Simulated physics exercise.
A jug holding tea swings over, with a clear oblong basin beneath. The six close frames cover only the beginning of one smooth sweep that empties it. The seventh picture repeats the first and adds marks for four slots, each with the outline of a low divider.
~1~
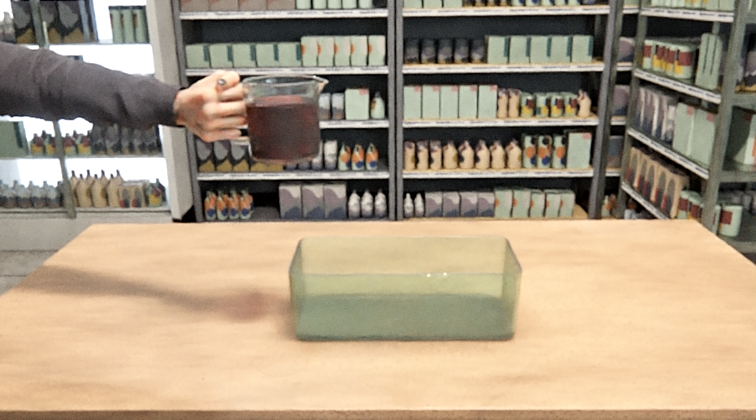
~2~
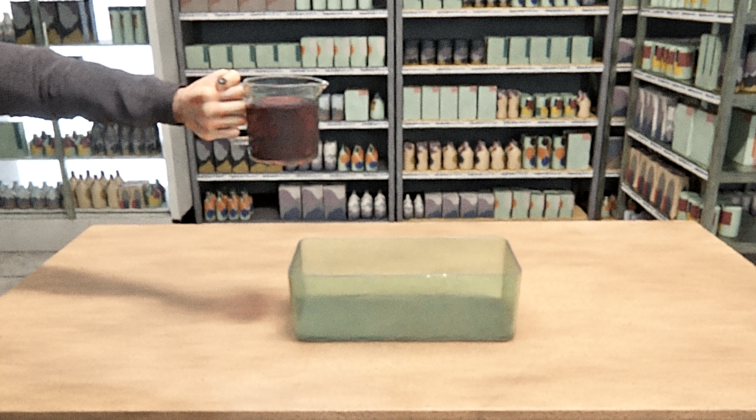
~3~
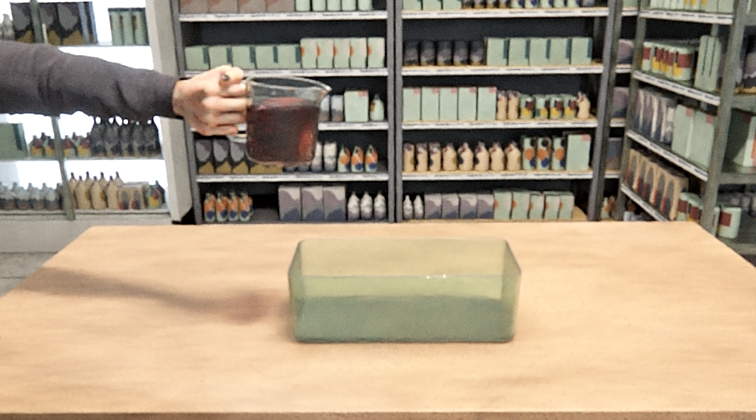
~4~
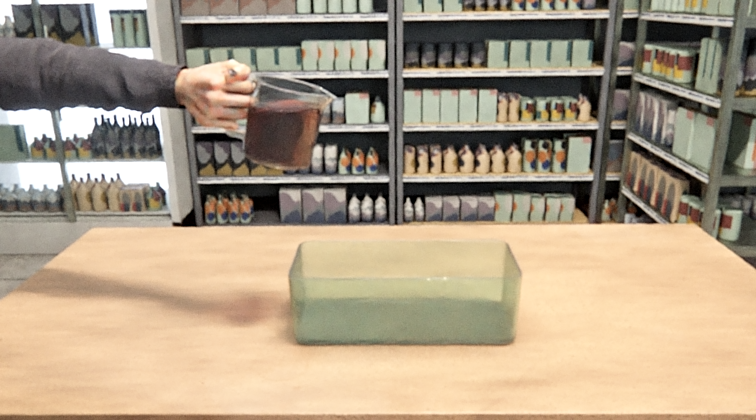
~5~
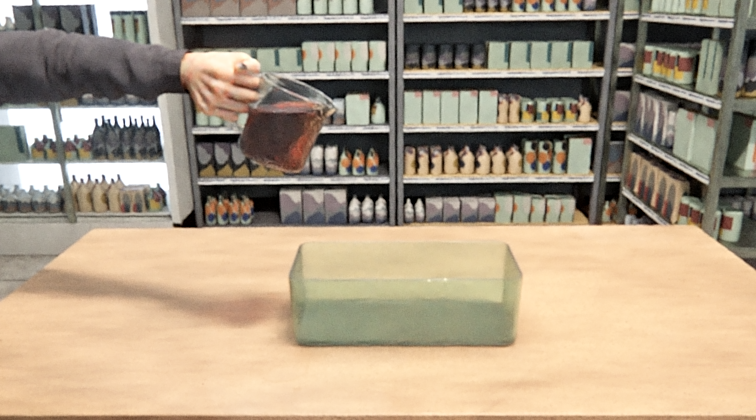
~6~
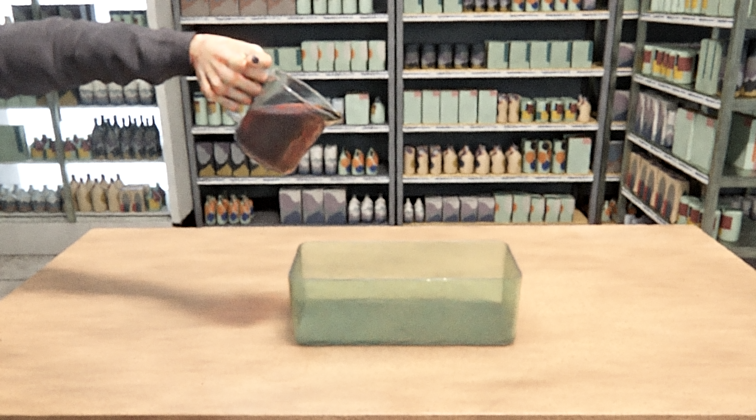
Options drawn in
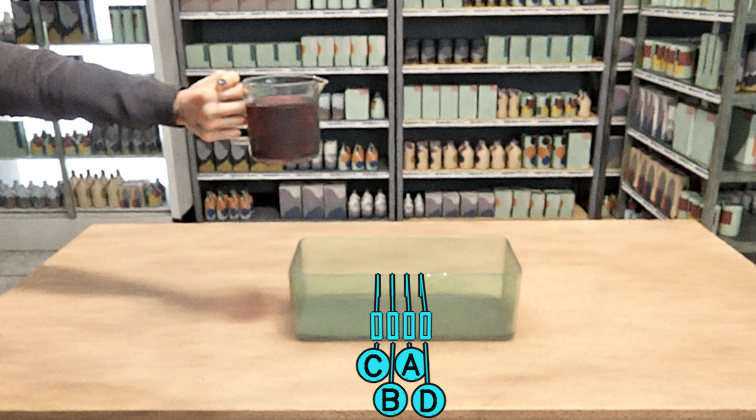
The clip opens with a hand holding a glass jug of dark reddish-brown tea upright, above and to the left of a clear oblong basin on a wooden table, with stocked shelves behind. The hand then gradually tilts the jug to the right, and no tea leaves it.
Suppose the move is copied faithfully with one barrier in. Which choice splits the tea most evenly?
Use position B.
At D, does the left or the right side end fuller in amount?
The left side.
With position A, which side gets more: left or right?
The left one.
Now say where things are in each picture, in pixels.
The first picture shows upright, lip at (326, 81); basin from (295, 337) to (515, 336); nothing has left yet.
The second picture shows upright, lip at (327, 84); nothing has left yet.
The third picture shows tipped about 7°, lip at (330, 89); nothing has left yet.
The fourth picture shows tipped about 14°, lip at (335, 98); nothing has left yet.
The fifth picture shows tipped about 24°, lip at (339, 108); nothing has left yet.
The sixth picture shows tipped about 36°, lip at (340, 120); nothing has left yet.
On the marked copy, A at (409, 343); B at (393, 343); C at (376, 343); D at (425, 343).
For position A, about 87 % ends left of the wall and 7 % right of it; 7 % is lost outside.
For position B, about 49 % ends left of the wall and 48 % right of it; 3 % is lost outside.
For position C, about 24 % ends left of the wall and 73 % right of it.
For position D, about 87 % ends left of the wall and 7 % right of it; 6 % is lost outside.
